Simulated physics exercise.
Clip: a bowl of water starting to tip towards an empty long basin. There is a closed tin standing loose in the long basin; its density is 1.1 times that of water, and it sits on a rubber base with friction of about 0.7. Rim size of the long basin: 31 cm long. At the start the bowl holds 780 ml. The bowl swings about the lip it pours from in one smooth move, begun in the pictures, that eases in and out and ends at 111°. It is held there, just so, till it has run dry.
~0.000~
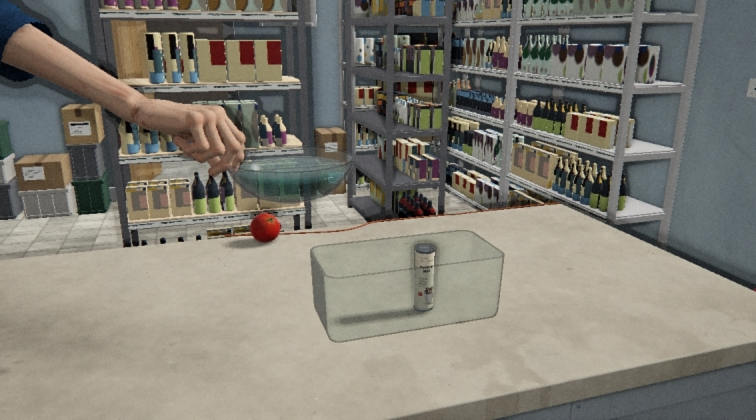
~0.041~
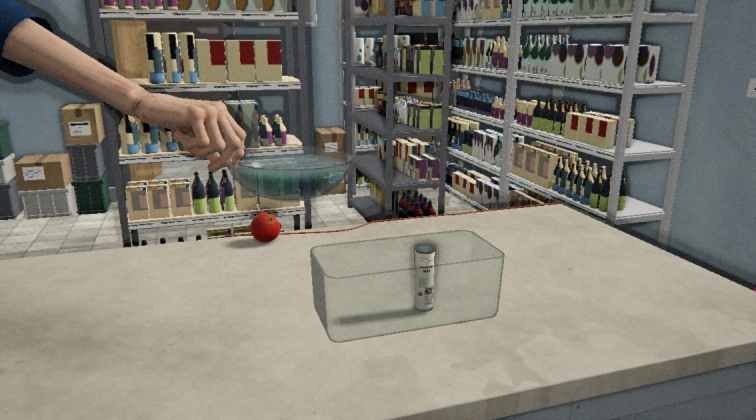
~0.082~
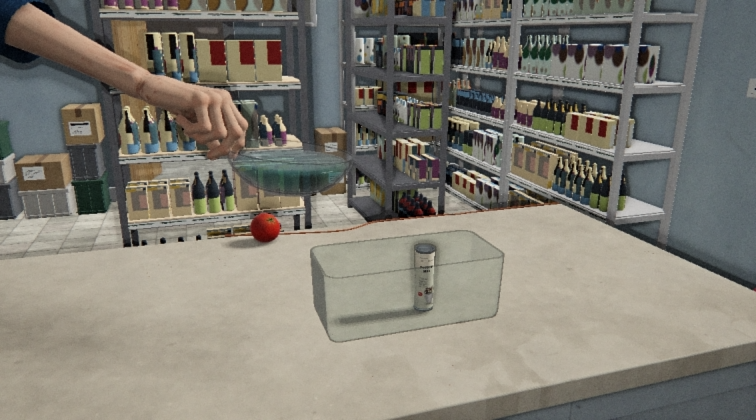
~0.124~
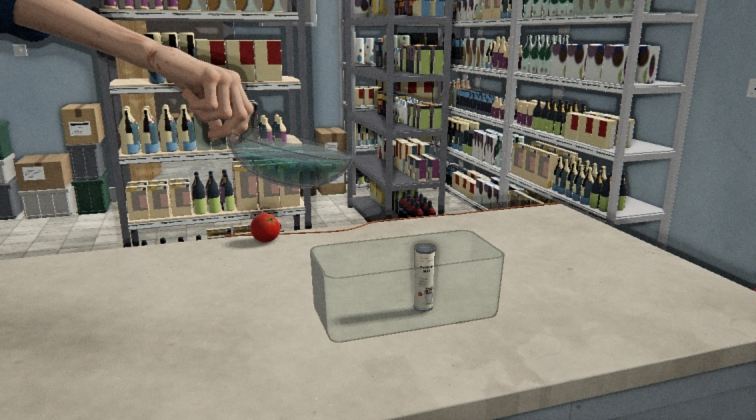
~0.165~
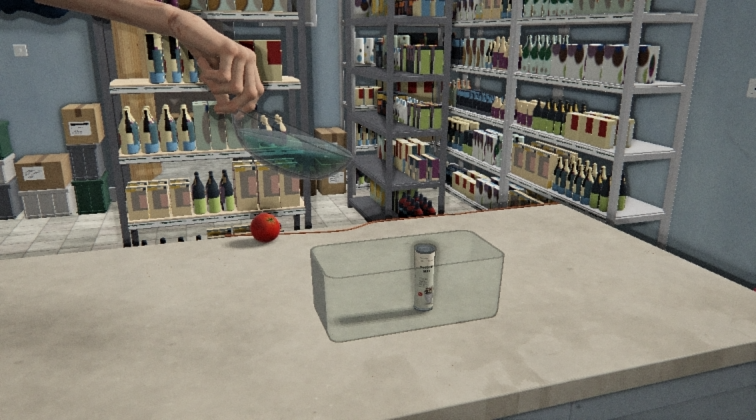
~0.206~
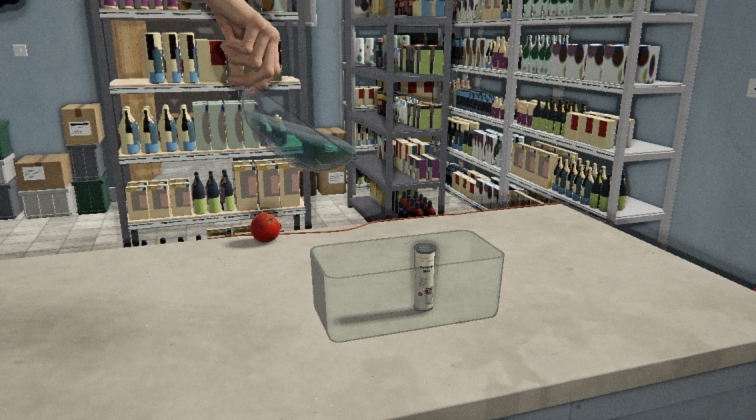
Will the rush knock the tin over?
My bet is it will last.
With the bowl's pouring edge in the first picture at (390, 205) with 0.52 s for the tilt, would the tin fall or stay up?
Then the tin remains standing.
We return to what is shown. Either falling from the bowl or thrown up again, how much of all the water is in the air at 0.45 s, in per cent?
Around 88 percent.
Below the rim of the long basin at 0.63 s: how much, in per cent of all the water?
Roughly 96 per cent.
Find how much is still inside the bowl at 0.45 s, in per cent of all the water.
Roughly 6 %.
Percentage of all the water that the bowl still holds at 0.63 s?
0 in a hundred, give or take.
Then, 0.45 s in, the tilt is 106° and 6 per cent is still to pour; the tin stands where it began.
Then, 0.63 s in, the tilt is 111° and 0 per cent is still to pour; the tin stands where it began.
Then, 0.82 s in, the tilt is 111° and 0 per cent is still to pour; the tin stands where it began.
Then, 1.02 s in, the tilt is 111° and 0 per cent is still to pour; the tin stands where it began.
Finally, the tin stands where it began.
